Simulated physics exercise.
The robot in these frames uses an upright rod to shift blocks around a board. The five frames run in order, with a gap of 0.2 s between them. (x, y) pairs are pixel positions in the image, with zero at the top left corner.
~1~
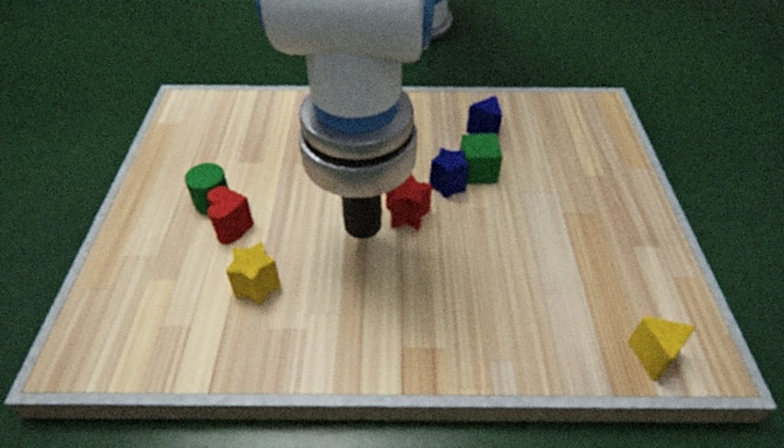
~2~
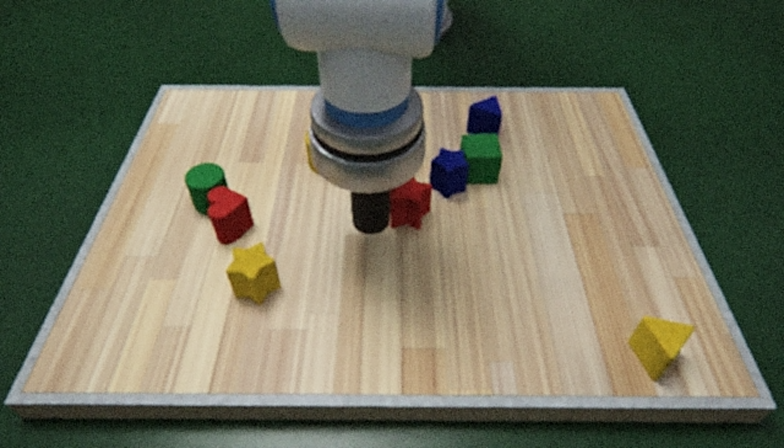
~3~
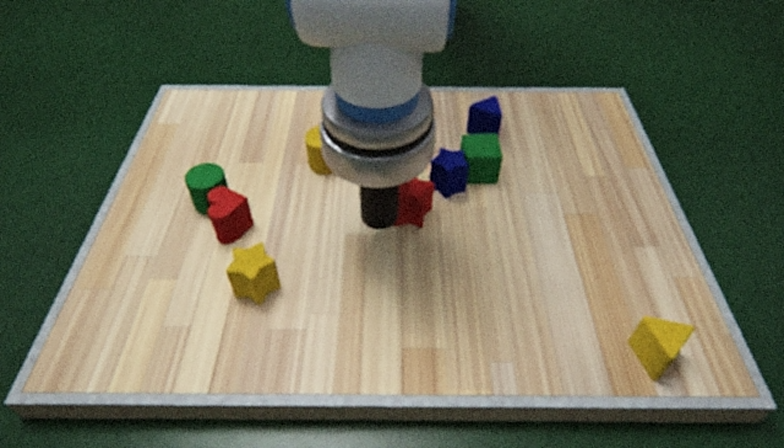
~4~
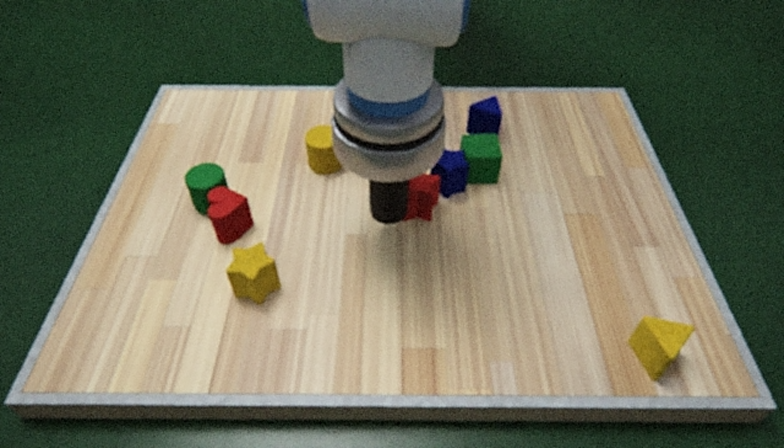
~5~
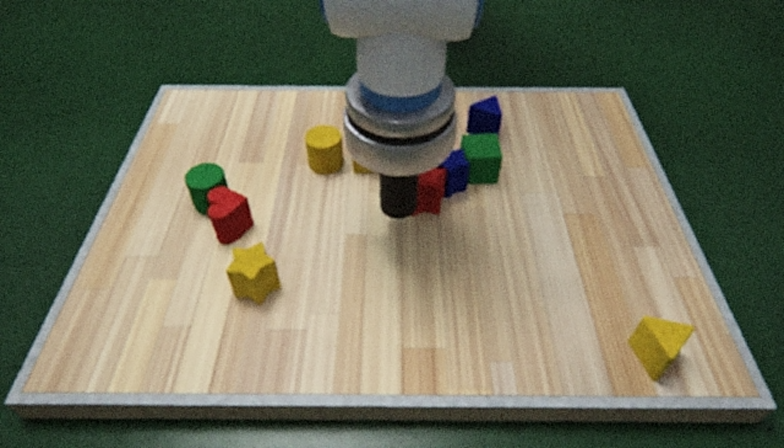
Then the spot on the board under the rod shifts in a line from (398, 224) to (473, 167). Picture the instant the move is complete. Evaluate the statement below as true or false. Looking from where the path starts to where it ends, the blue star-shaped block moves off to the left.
The statement is false.
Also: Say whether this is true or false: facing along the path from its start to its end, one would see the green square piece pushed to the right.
That is true.
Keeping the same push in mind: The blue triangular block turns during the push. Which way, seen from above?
In a top view, it turns counterclockwise.
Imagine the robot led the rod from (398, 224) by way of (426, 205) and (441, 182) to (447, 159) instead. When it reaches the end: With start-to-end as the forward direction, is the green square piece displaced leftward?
No, I don't think so.
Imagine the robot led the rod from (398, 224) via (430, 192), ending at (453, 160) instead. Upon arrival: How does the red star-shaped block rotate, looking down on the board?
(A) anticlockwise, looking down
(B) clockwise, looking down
I choose B.
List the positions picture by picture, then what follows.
In the first picture, rod's lower end at (363, 226); red star-shaped block at (408, 188); blue star-shaped block at (451, 158); green square piece at (482, 145); blue triangular block at (489, 105).
In the second picture, rod at (371, 221); blocks still.
In the third picture, rod at (380, 217); red star-shaped block at (411, 186).
In the fourth picture, rod at (389, 212); red star-shaped block at (418, 181).
In the fifth picture, rod at (398, 207); red star-shaped block at (425, 175); blue star-shaped block at (451, 158); green square piece at (482, 145); blue triangular block at (489, 105).
What follows on the original path. One third of the way, rod at (428, 186); red star-shaped block at (457, 157); blue star-shaped block at (480, 144), turned 15° anticlockwise; green square piece at (504, 128), turned 15° anticlockwise.
Two thirds of the way, rod at (453, 166); red star-shaped block at (482, 140), turned 15° clockwise; blue star-shaped block at (505, 128); green square piece at (529, 115); blue triangular block at (490, 102), turned 35° anticlockwise.
At the end, rod at (475, 149); red star-shaped block at (504, 124), turned 20° clockwise; blue star-shaped block at (527, 114); green square piece at (552, 103); blue triangular block at (490, 101), turned 35° anticlockwise.
